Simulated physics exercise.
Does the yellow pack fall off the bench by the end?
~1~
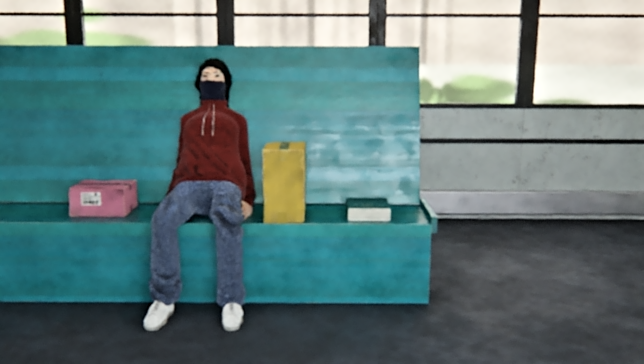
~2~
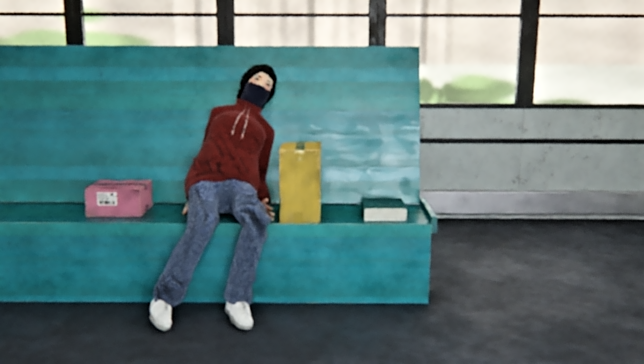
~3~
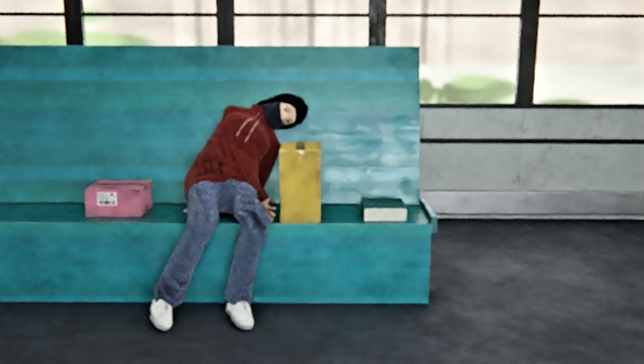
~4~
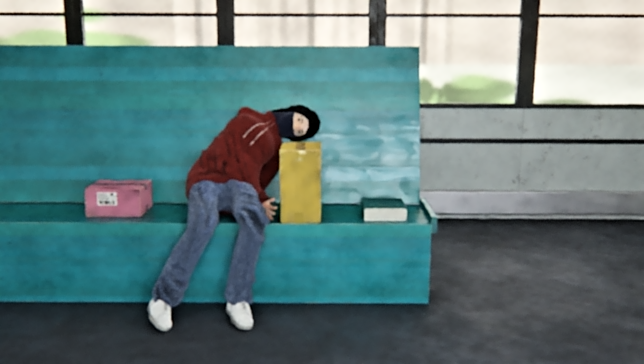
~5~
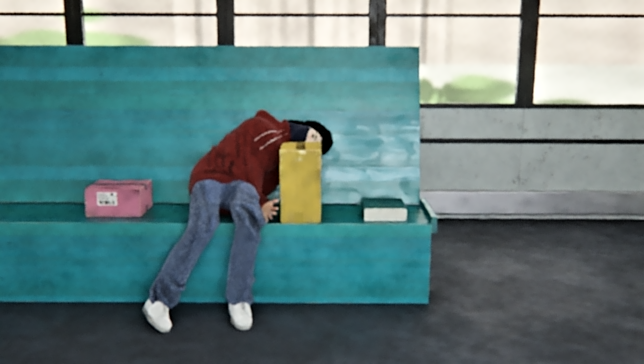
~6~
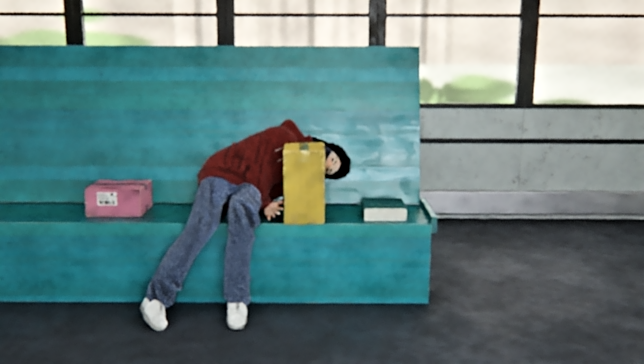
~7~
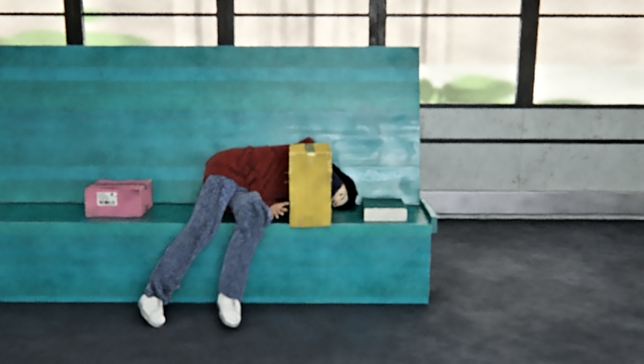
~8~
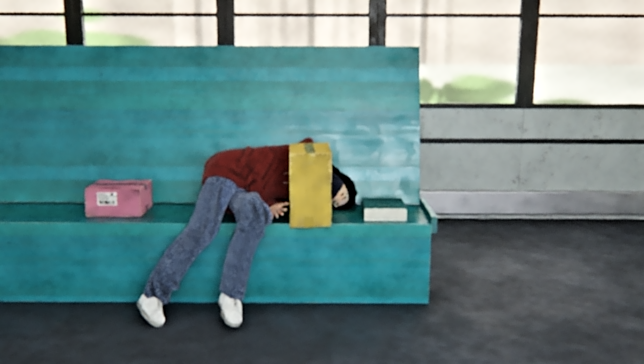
No, the yellow pack stays on the bench, still upright, with the slumped person behind it.
